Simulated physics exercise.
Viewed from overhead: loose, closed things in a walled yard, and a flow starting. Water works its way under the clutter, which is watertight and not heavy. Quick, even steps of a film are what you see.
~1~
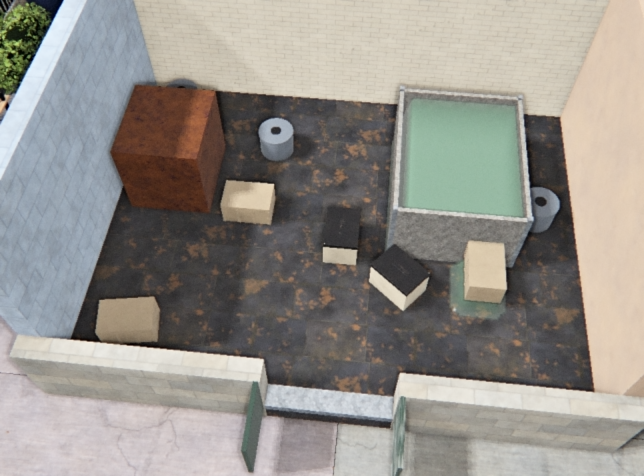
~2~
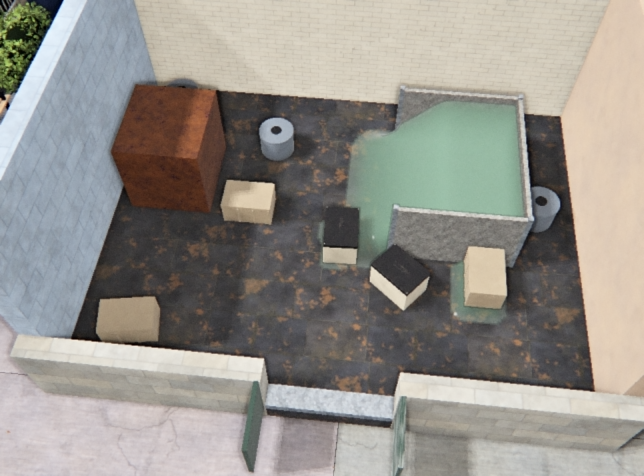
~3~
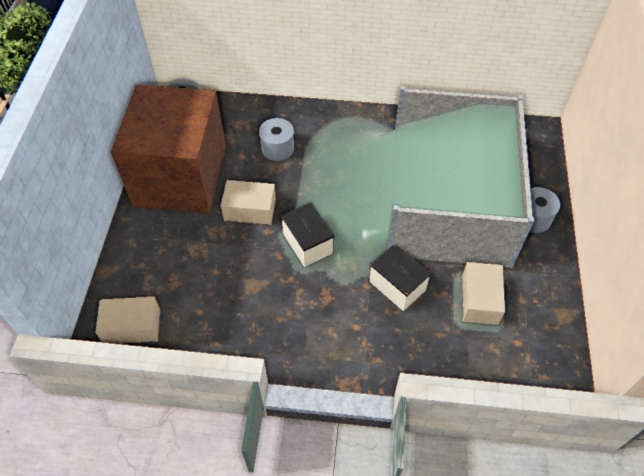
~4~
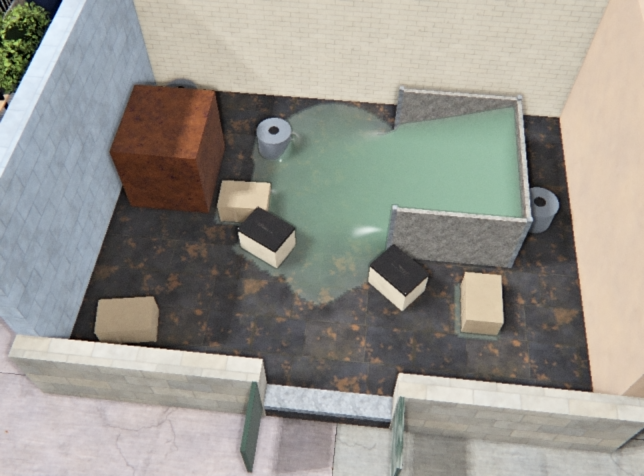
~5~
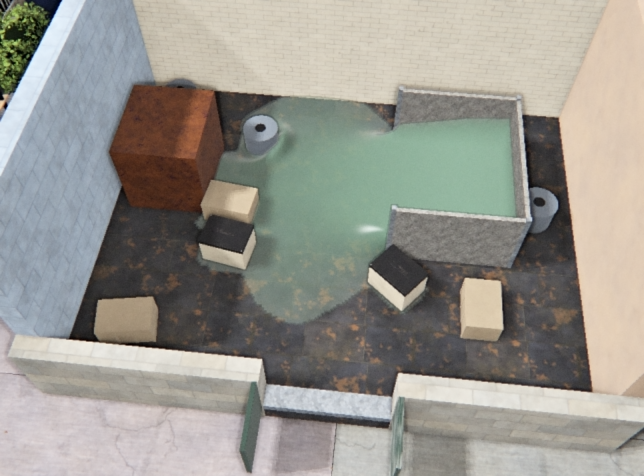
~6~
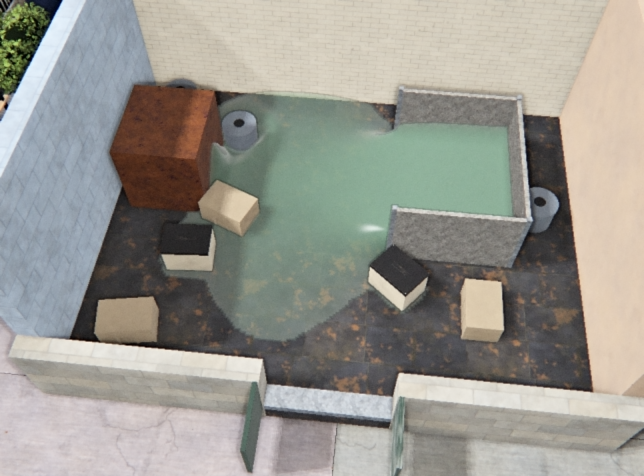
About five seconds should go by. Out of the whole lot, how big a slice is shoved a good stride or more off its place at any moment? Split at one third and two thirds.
A slice of two thirds or more.
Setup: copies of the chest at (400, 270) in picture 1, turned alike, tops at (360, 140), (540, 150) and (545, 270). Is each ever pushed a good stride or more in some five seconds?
Twin one: Slides well clear; twin two: Barely shifts; twin three: Barely shifts.
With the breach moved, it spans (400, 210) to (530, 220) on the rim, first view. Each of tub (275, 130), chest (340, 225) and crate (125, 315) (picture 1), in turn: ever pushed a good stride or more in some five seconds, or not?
Falls short, falls short, travels that far.
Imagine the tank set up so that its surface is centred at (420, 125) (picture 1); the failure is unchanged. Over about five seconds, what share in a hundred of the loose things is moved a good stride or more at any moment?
About 90 per cent.
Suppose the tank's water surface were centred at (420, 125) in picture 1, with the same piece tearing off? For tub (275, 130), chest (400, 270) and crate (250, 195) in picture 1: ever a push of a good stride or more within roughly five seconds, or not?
Taking them in order, went past that, went past that, went past that.
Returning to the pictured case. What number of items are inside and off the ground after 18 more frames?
I make it 5 of them.
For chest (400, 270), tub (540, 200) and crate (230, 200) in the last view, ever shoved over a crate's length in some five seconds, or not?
Per the list: First traveled a good way, second remained close, third traveled a good way.
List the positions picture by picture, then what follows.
In the first picture, a chest at (342, 226), on the bottom; a tub at (276, 131), on the bottom; 0 of 8 have shifted.
In the second picture, a chest at (342, 226) rests on the ground; a tub at (276, 130), on the bottom; 1 of 8 have shifted.
In the third picture, a chest at (307, 225) rests on the ground, a stride from its start; a tub at (276, 131) rests on the ground; 2 of 8 have shifted.
In the fourth picture, a chest at (266, 228), on the bottom, a stride from its start; a tub at (274, 131) rests on the ground; 2 of 8 have shifted.
In the fifth picture, a chest at (226, 233) rests on the ground, a stride from its start; a tub at (260, 128), on the bottom, close to its start; 4 of 8 have shifted.
In the sixth picture, a chest at (186, 238) rests on the ground, far from its start; a tub at (239, 123) rests on the ground, a stride from its start; 4 of 8 have shifted.
A moment on, 3 of 8 are well off their spots; 1 afloat.
Next, 3 of 8 are well off their spots; 5 afloat.
Later, 4 of 8 are well off their spots; 5 afloat.
In the end, 7 of 8 are well off their spots, and 7 have been at some point; 6 afloat.
